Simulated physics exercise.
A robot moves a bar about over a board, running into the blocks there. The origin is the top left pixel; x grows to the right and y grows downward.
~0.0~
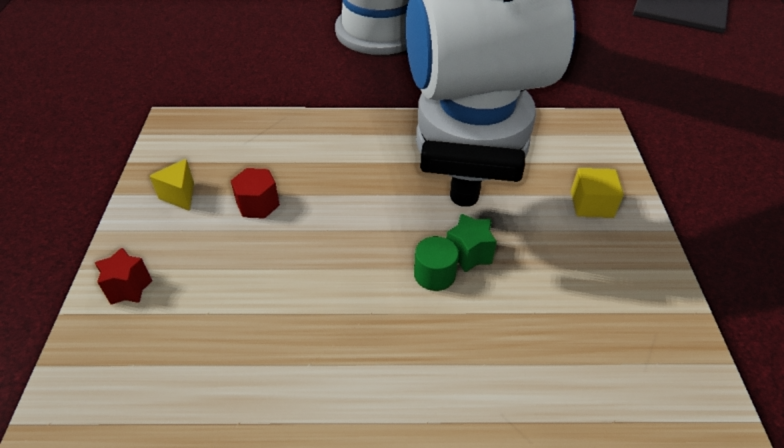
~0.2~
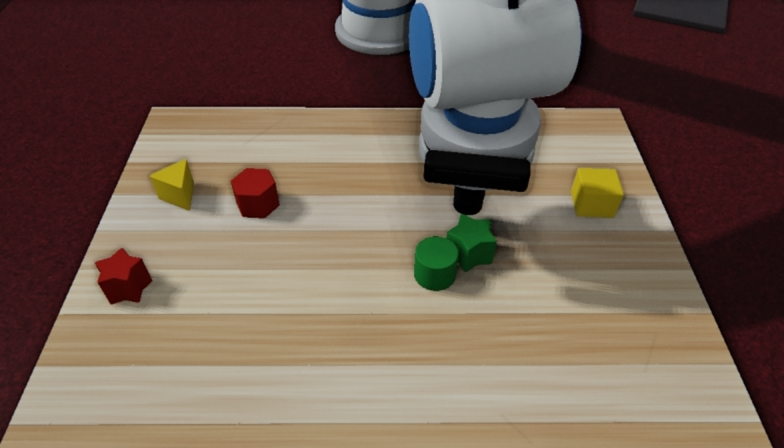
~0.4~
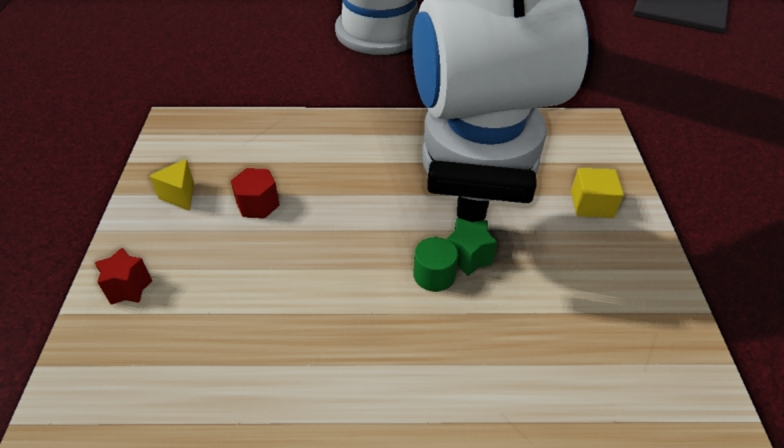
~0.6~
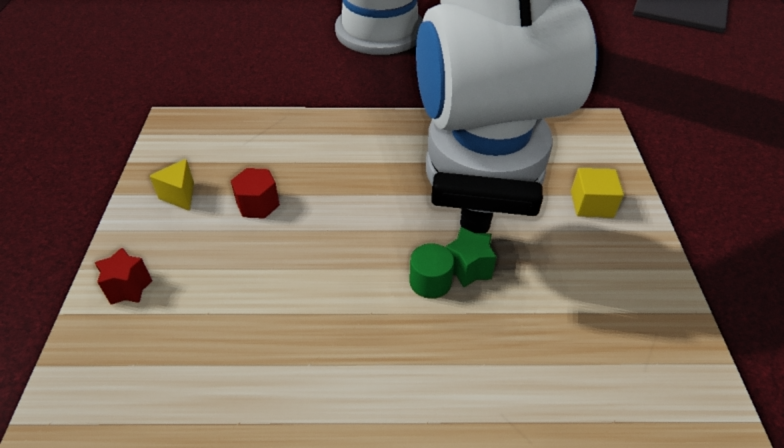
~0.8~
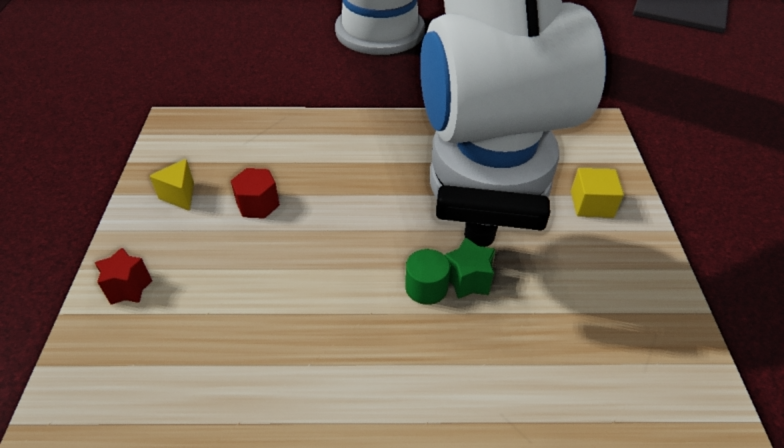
Robot arm moving toward the viewer over a wooden board, pushing a green star-shaped block and the green disc beside it.
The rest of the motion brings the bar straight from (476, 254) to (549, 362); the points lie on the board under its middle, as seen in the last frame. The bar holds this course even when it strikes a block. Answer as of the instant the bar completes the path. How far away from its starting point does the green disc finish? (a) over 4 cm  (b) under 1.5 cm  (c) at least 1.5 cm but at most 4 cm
My answer is option b.
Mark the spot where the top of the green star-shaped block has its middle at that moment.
If I read the scene right, the answer is (472, 276).
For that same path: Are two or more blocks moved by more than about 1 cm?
No, it doesn't check out.
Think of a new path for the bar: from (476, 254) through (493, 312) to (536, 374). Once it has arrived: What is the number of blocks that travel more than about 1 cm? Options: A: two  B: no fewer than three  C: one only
A.
What follows on the original path. One third of the way, bar (502, 270); green disc (427, 267); green star-shaped block (472, 274), turned 40° clockwise.
Two thirds of the way, bar (528, 307); green disc (427, 267); green star-shaped block (472, 276), turned 50° clockwise.
At the end, bar (555, 347); green disc (427, 267); green star-shaped block (472, 276), turned 50° clockwise.
